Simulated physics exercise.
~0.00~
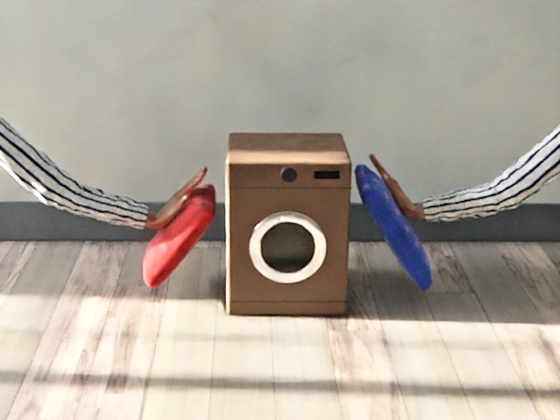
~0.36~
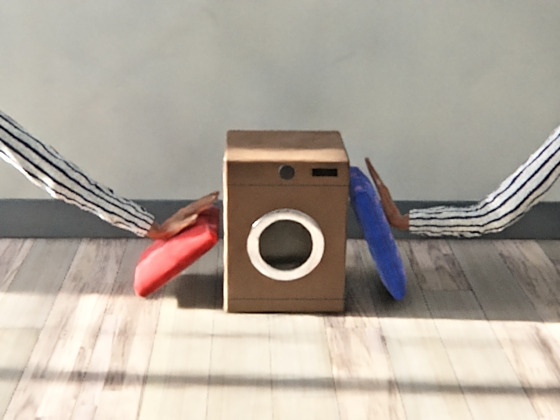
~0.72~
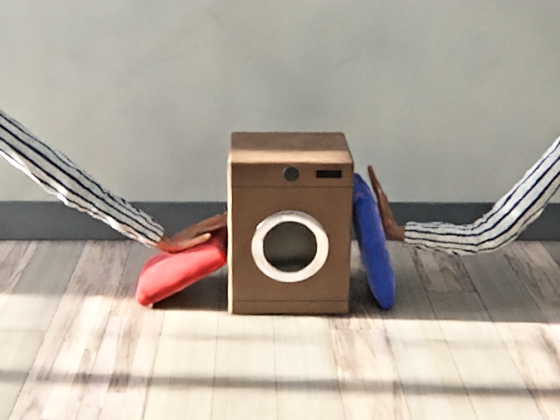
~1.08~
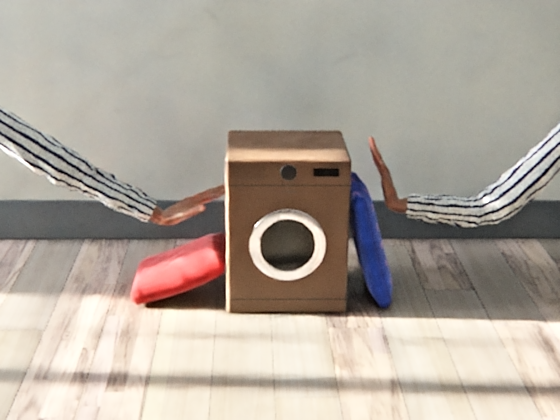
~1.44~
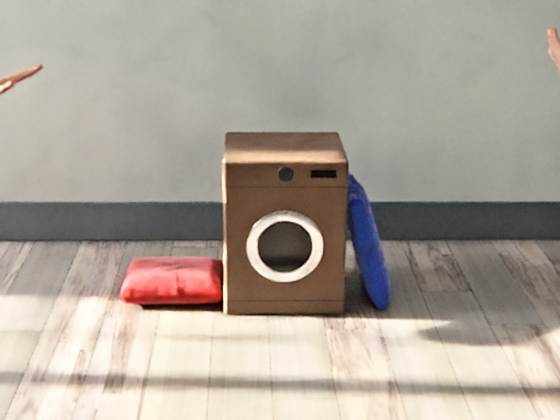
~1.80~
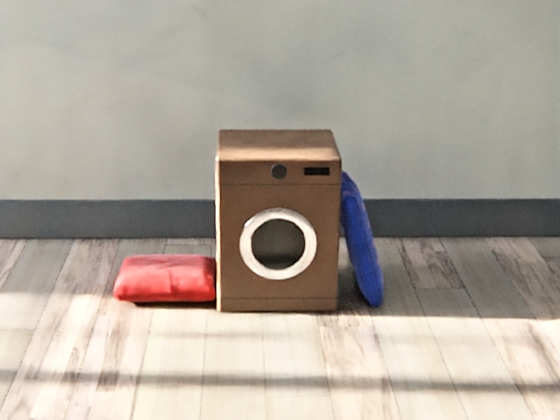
The clip opens with two hands in striped sleeves holding a red soft bag and a blue pillow on either side of a brown machine with a round white-rimmed opening. The left hand lowers the red bag against the machine's side, while the right hand sets the blue pillow upright against the other side. As the hands let go and draw back, the red bag slips lower from its shallow lean. It ends up flat on the wooden floor beside the machine. With the hands gone, the blue pillow still leans steeply in place.
